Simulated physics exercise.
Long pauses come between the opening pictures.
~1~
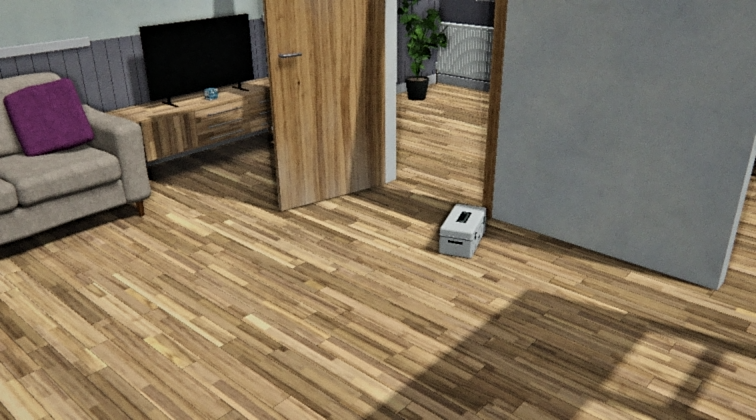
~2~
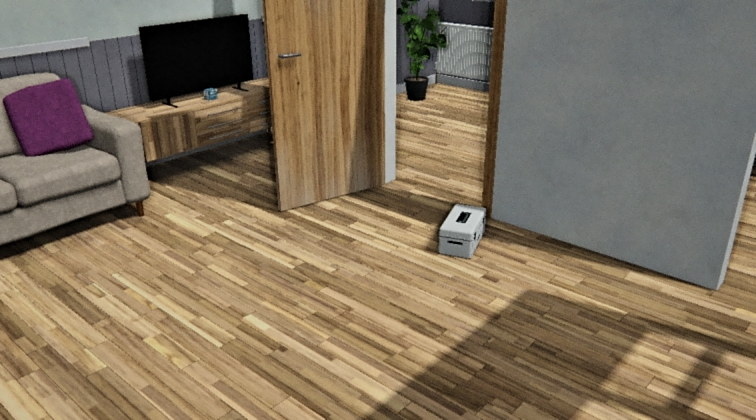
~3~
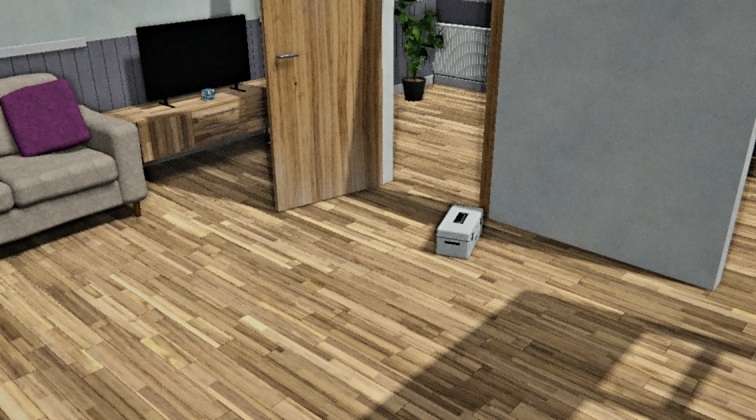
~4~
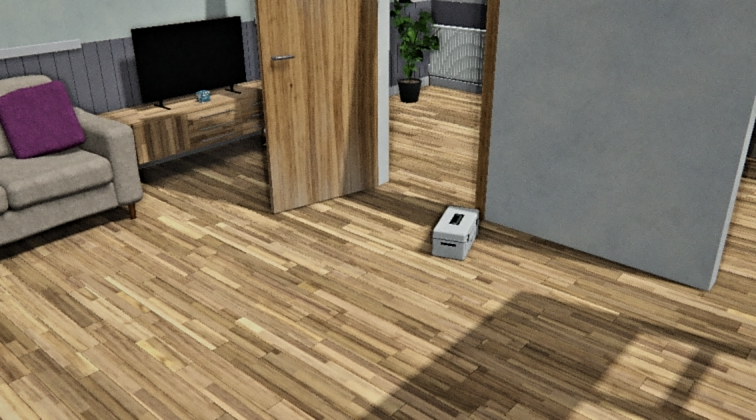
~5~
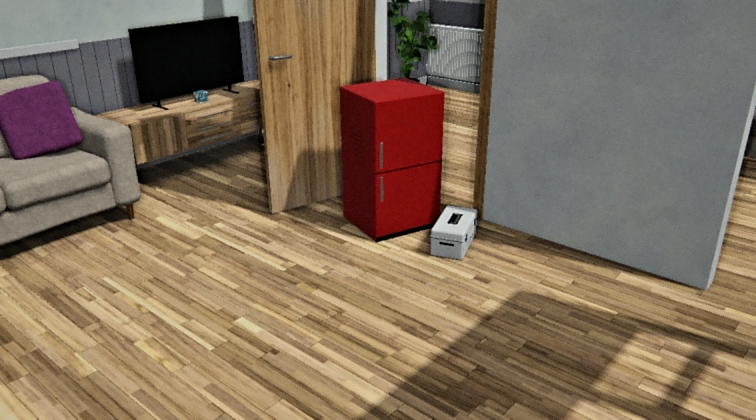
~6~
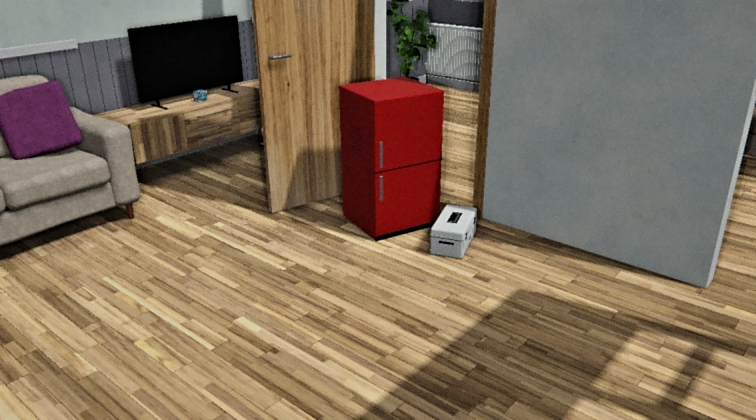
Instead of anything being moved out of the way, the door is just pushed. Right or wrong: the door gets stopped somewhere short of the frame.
Right, it gets stopped before closing.
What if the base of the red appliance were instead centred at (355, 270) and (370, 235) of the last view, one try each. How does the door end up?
It ends up closed first and gets caught second.
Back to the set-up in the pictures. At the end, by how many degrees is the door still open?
Near 70° open.
Then, 0.40 s on from there, door 91° open.
Then, 0.60 s on from there, door 74° open.
In the end, door 72° open; both unmoved. At the end, from the last picture's camera, red appliance near (392, 157).
